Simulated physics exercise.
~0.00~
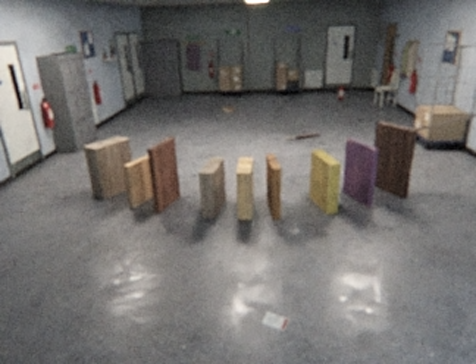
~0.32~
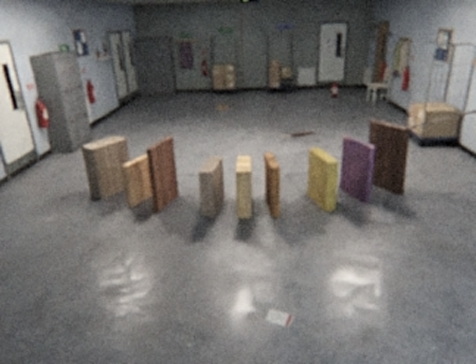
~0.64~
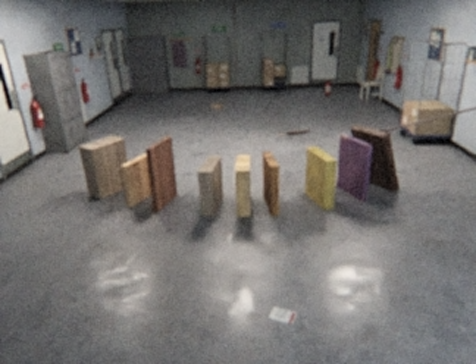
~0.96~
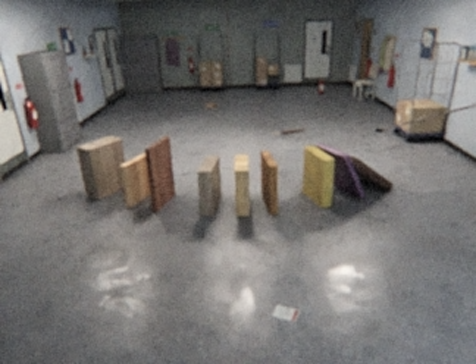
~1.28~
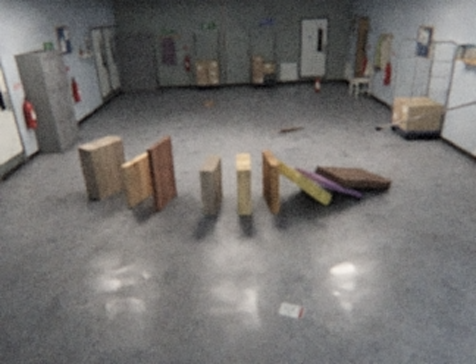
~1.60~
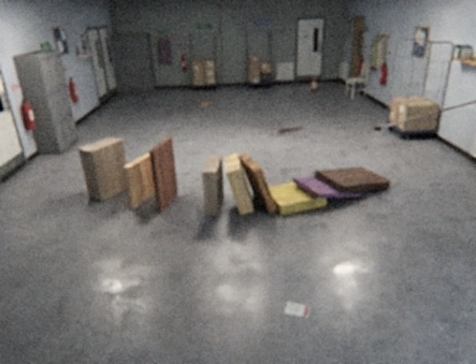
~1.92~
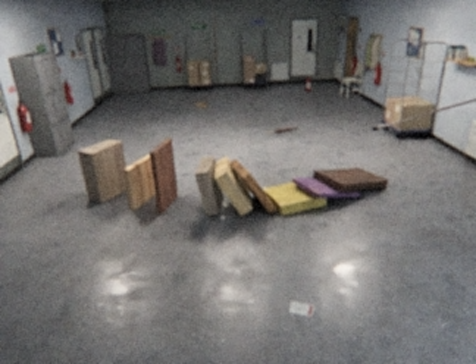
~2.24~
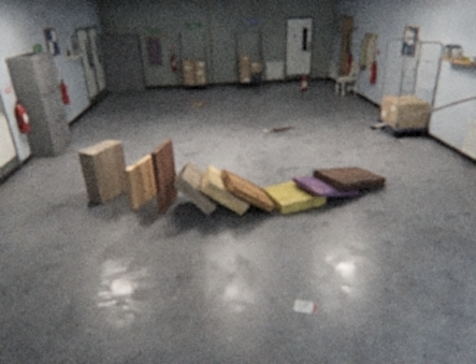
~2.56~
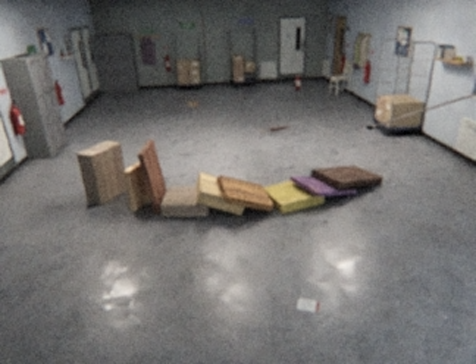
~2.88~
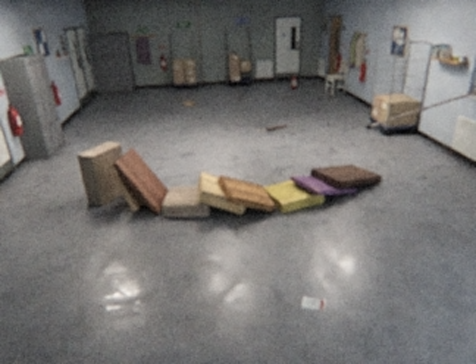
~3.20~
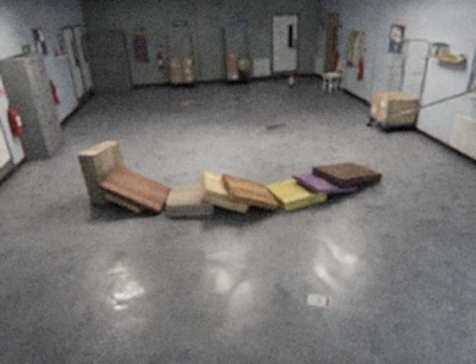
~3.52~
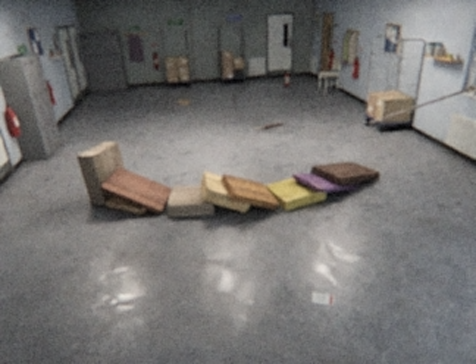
We see nine upright boards in a curved row on a grey floor. The dark brown board at the right end tips left, then the purple, the yellow and the rest topple in turn, leaving only the leftmost board standing with the fallen ones overlapping beside it.
